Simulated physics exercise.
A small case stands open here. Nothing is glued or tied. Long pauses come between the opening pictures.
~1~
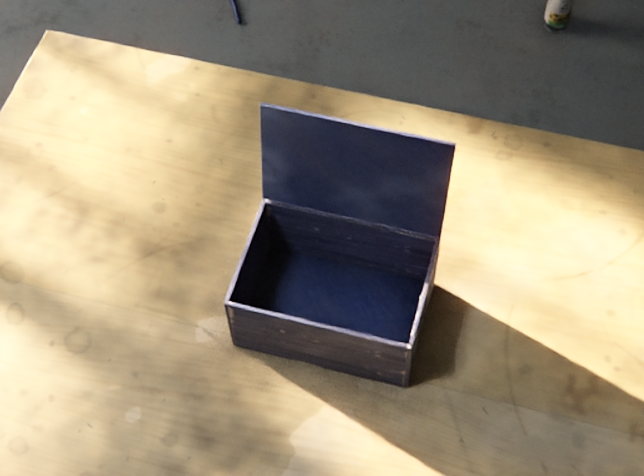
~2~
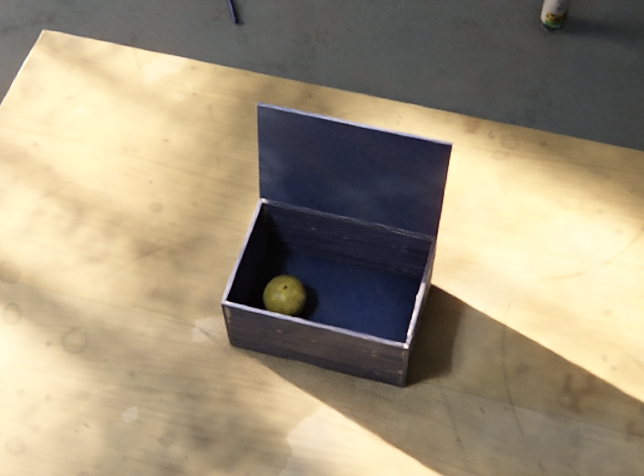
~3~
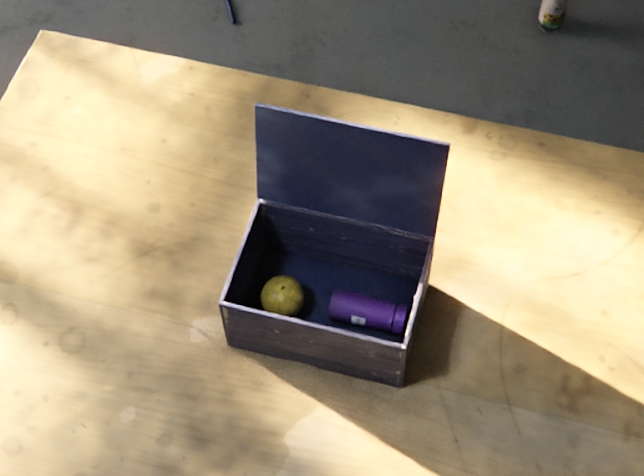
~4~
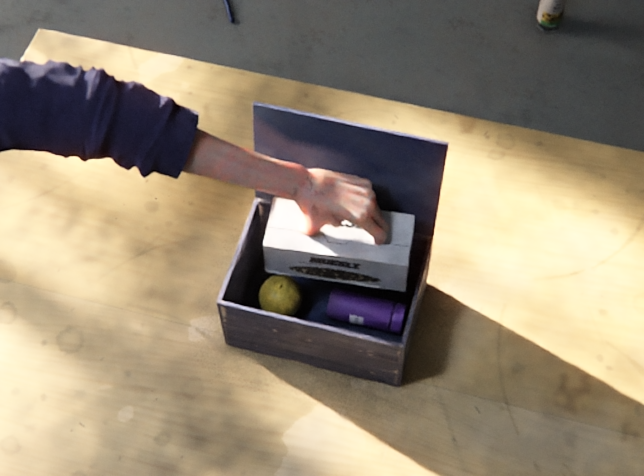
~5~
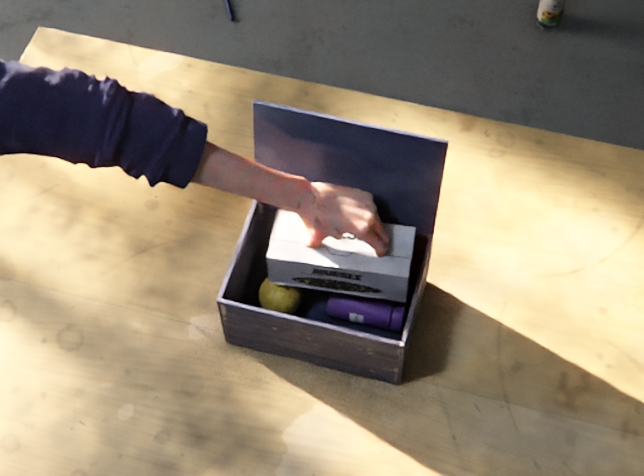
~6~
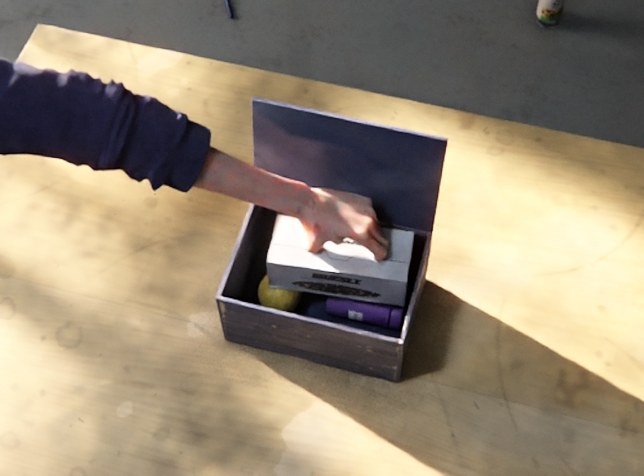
In an open case, a yellow apple, then a purple cylinder appear before a hand lowers a white carton.
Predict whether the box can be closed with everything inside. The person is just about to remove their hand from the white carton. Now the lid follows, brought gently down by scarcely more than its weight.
The box can be closed.
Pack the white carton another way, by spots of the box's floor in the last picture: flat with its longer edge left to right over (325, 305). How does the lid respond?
Lid: Closed.
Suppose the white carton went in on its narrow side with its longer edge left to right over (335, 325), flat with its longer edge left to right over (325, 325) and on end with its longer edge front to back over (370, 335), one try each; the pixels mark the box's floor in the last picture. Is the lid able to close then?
Lid, try 1: Fully down; try 2: Fully down; try 3: Propped open.
Then, 0.40 s later than the last frame, white carton on its side near (337, 274); purple shaker moved about its own width; yellow apple moved a little.
Then, 1.50 s later than the last frame, lid 65° above the rim; white carton on its side near (335, 277); purple shaker moved about its own width; yellow apple moved a little.
Then, 2.00 s later than the last frame, lid 19° above the rim; white carton on its side near (335, 277); purple shaker moved about its own width; yellow apple moved a little.
When it is over, lid shut; lying over in the box, white carton; moved from the start, purple shaker; yellow apple as before. End places, in pixels of the last picture, white carton near (335, 277).
